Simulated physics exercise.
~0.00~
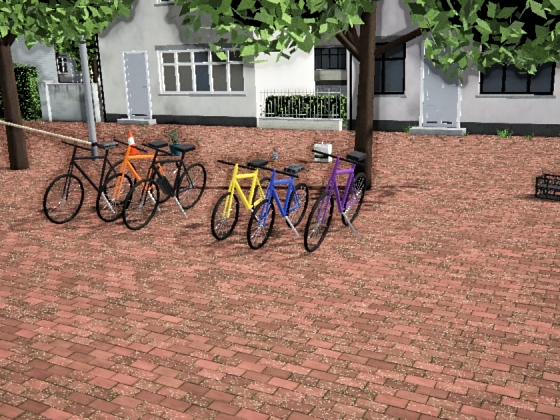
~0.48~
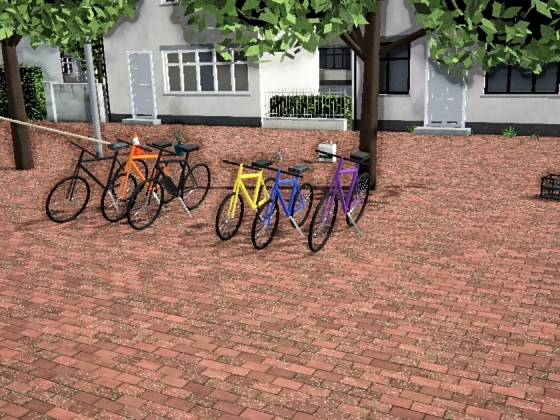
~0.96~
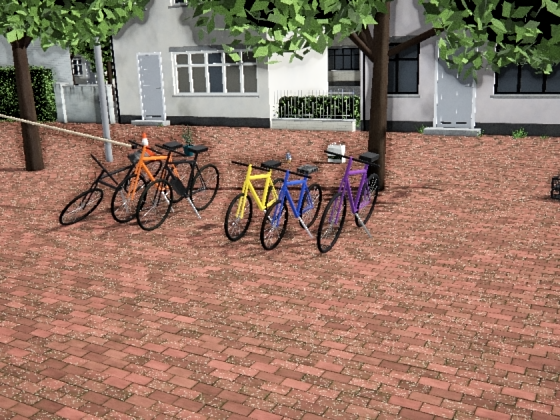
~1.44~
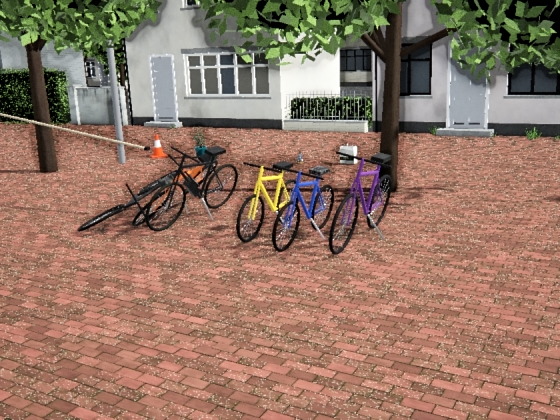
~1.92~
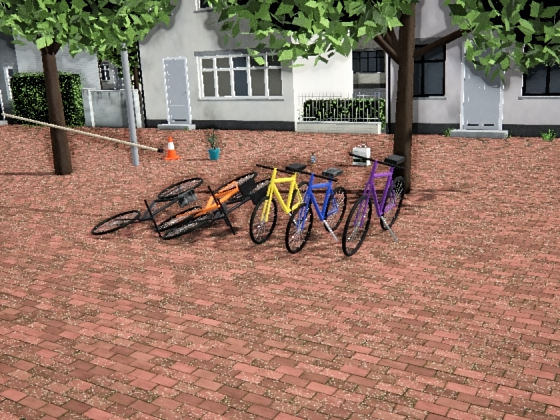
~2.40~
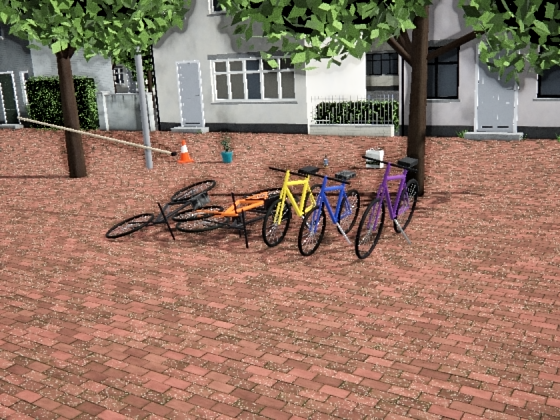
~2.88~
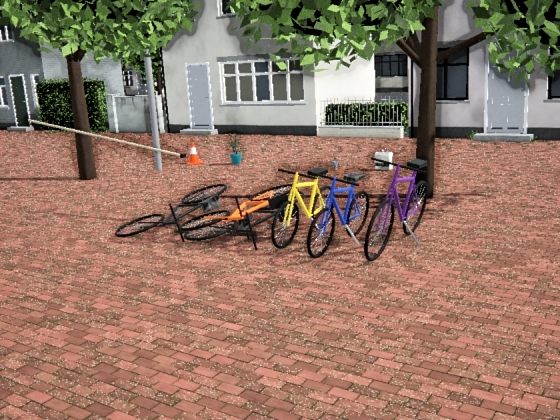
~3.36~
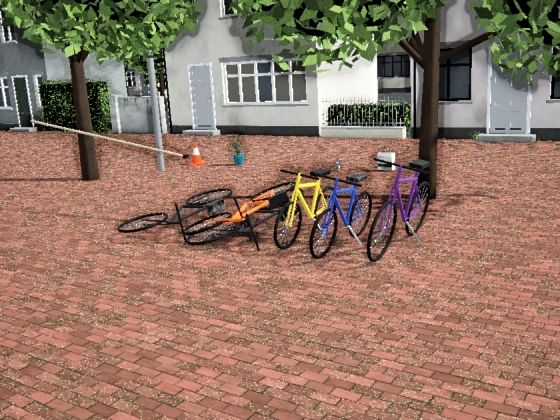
Three bicycles on the left topple rightward in turn, while yellow, blue and purple ones stay standing.
